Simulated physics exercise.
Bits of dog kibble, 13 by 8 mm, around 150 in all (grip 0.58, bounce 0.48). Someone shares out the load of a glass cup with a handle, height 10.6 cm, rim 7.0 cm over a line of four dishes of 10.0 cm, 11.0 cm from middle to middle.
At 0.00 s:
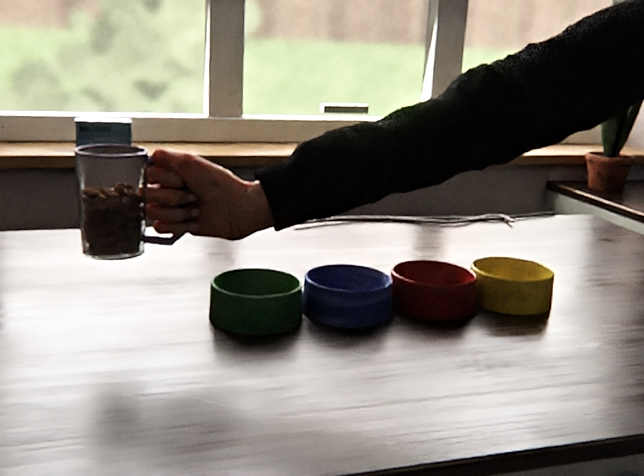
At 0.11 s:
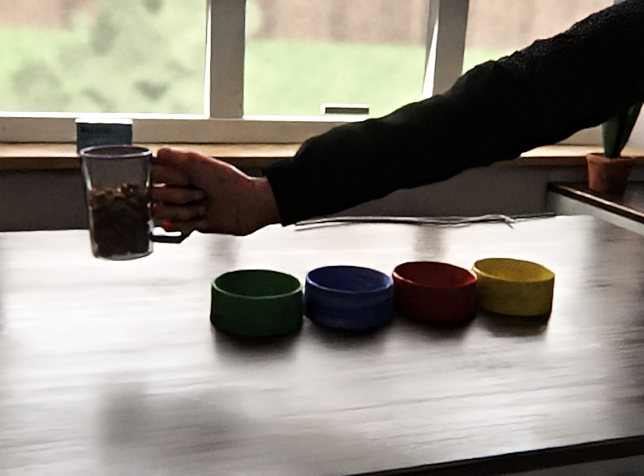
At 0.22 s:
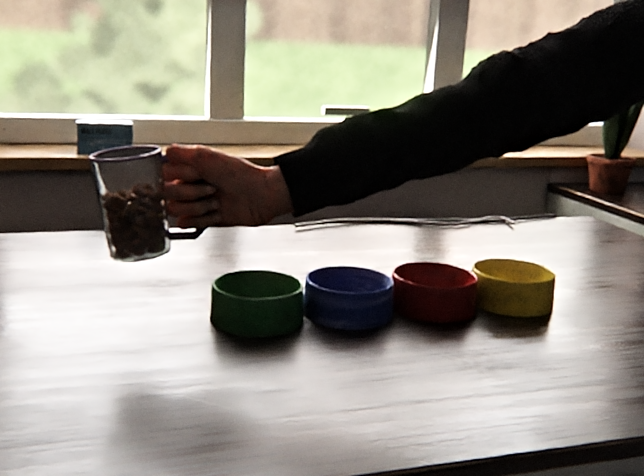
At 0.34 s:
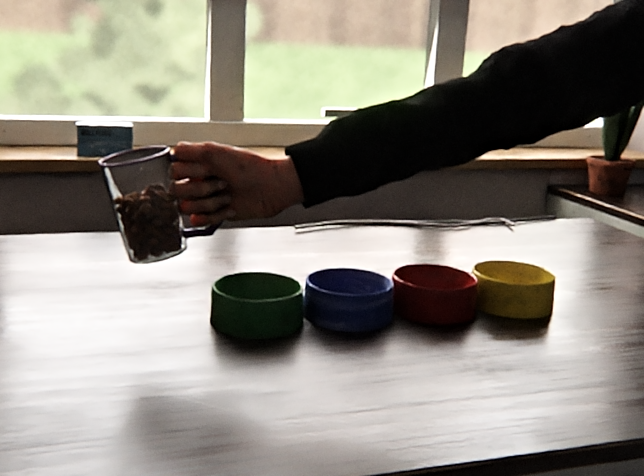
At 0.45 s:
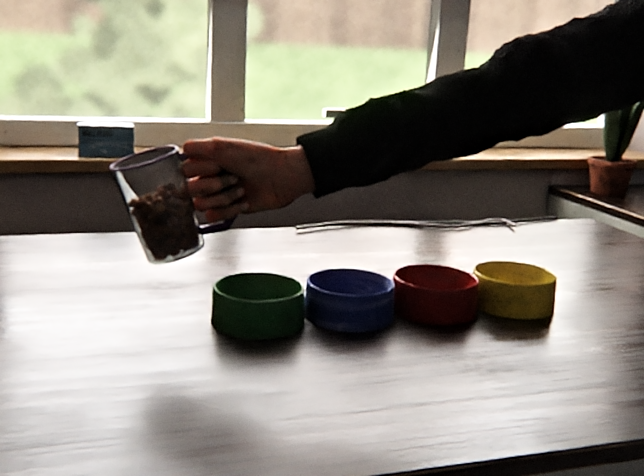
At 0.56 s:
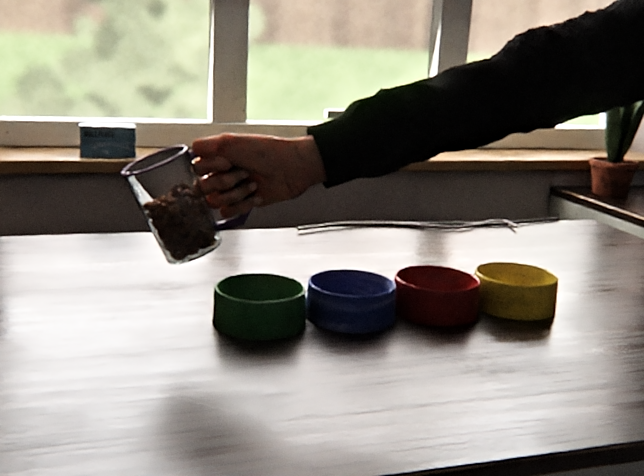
A hand held a clear cup partly filled with brown bits above a table, moving it slightly right and gradually tilting it leftward, while green, blue, red and yellow dishes sat in a row.
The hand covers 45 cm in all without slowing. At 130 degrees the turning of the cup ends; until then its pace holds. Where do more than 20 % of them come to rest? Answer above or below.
Red below, blue above, green below, yellow below, counter below.
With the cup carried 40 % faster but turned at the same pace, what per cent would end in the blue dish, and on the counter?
Blue 0, counter 0.
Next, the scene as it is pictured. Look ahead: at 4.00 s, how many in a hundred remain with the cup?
Roughly 0 per cent.
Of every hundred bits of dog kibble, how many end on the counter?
Roughly 0 per cent.
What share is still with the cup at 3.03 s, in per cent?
Some 0 per cent of the load.
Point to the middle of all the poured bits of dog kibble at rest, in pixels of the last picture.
Around (358, 301).
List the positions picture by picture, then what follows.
In the first frame, cup at (113, 202), tilt 0 degrees, lip at (75, 151), moved 0.0 cm; middle of the pieces at (113, 220); green dish at (257, 282); blue dish at (348, 277); red dish at (433, 273); yellow dish at (512, 269).
In the second frame, cup at (120, 203), tilt 2 degrees, lip at (81, 154), moved 0.6 cm; middle of the pieces at (121, 220).
In the third frame, cup at (133, 204), tilt 8 degrees, lip at (90, 158), moved 2.0 cm; middle of the pieces at (136, 221).
In the fourth frame, cup at (147, 205), tilt 13 degrees, lip at (100, 164), moved 3.3 cm; middle of the pieces at (151, 222).
In the fifth frame, cup at (161, 206), tilt 18 degrees, lip at (111, 168), moved 4.6 cm; middle of the pieces at (166, 222).
In the sixth frame, cup at (175, 206), tilt 23 degrees, lip at (123, 173), moved 6.0 cm; middle of the pieces at (182, 222); green dish at (260, 287); blue dish at (352, 282); red dish at (437, 278); yellow dish at (516, 274). Its pace works out near 45 degrees a second; the hand travels 12 cm a second.
After 2.04 s, tilt 91 degrees; cup holds 100 %.
After 3.03 s, tilt 130 degrees; cup holds 0 %, blue 100 %.
Then, at 4.00 s, tilt 130 degrees; cup holds 0 %, blue 100 %.
At rest (4.3 s), red 0 %, blue 100 %, green 0 %, yellow 0 %, counter 0 %.
